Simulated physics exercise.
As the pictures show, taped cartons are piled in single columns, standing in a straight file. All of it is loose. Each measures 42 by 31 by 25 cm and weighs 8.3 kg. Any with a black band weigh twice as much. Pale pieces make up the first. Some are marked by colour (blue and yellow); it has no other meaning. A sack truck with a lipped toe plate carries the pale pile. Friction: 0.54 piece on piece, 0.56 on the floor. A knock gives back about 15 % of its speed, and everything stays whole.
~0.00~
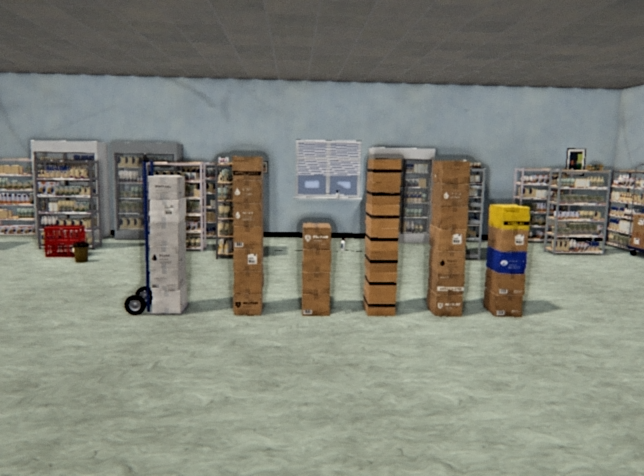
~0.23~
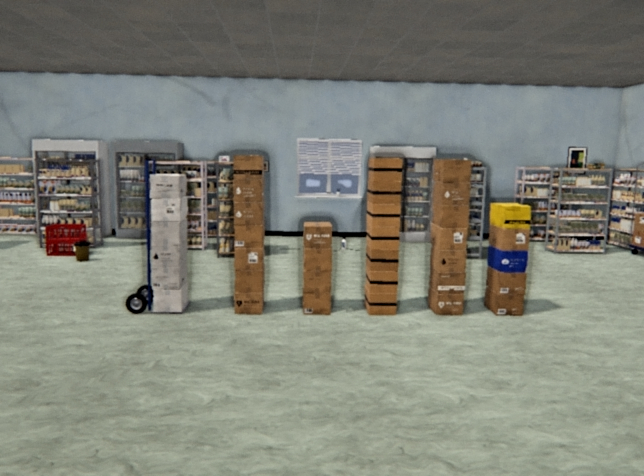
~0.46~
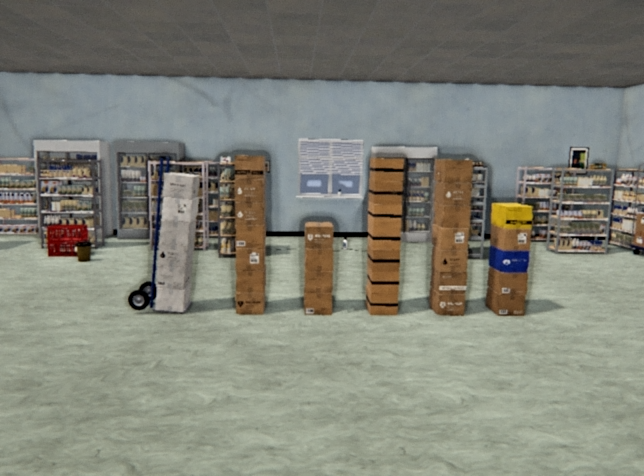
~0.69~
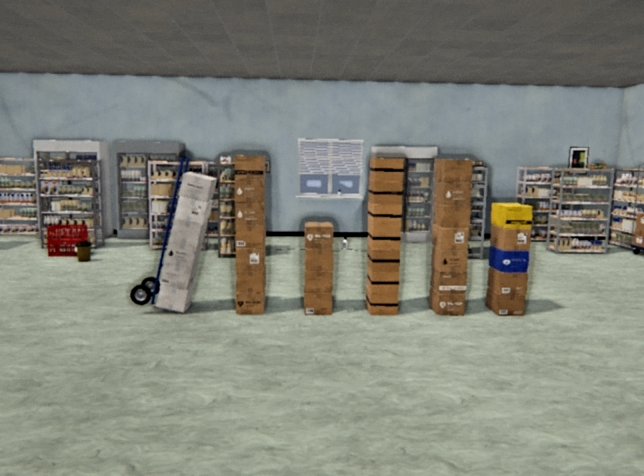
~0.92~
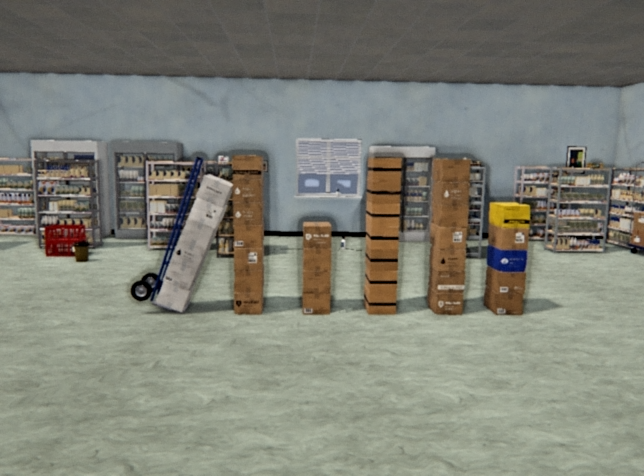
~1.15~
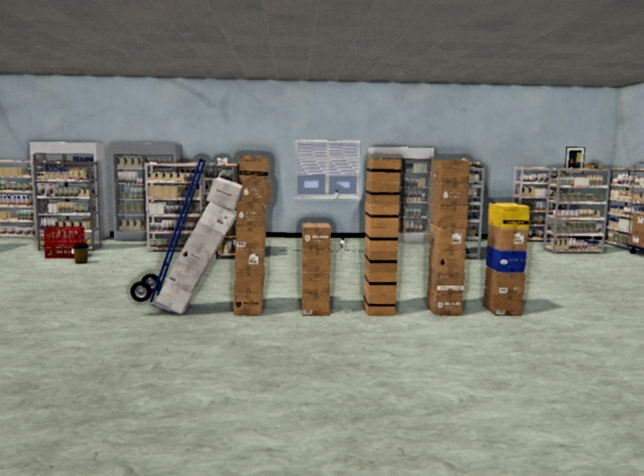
A pale stack of cartons on a blue hand truck tilting right until its top meets the neighbouring tall brown stack.
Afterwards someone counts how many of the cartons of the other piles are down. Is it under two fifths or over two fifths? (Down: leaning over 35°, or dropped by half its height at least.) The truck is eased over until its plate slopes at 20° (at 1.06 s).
The part is over two fifths.
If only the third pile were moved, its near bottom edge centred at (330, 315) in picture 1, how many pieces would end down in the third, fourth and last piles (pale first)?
In that case third 4, fourth 7, last 5.
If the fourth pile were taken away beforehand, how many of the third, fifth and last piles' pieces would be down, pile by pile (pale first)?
In that case third 4, fifth 0, last 0.
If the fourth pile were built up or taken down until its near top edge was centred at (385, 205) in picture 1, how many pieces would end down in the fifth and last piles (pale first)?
In that case fifth 7, last 5.
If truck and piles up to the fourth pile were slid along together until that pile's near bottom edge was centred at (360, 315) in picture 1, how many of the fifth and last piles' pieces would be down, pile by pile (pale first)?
In that case fifth 5, last 4.
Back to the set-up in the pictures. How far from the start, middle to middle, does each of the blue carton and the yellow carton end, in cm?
About: Blue 130, yellow 240.
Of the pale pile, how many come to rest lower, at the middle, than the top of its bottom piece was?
2 pale pieces.
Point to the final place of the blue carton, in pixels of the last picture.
At about (601, 298).
After 1.98 s, 6 of the pale pile down; 2 of the 30 other cartons down.
After 3.10 s, 6 of the pale pile down; 11 of the 30 other cartons down.
After 3.82 s, 6 of the pale pile down; 29 of the 30 other cartons down; blue carton 70° from how it stood, 35 cm lower; yellow carton 59° from how it stood, 57 cm lower.
In the end (5.6 s), 6 of the pale pile down; 29 of the 30 other cartons down; blue carton on its side; yellow carton on its side. That is 97 per cent. From the last view, middles, blue carton near (601, 298).
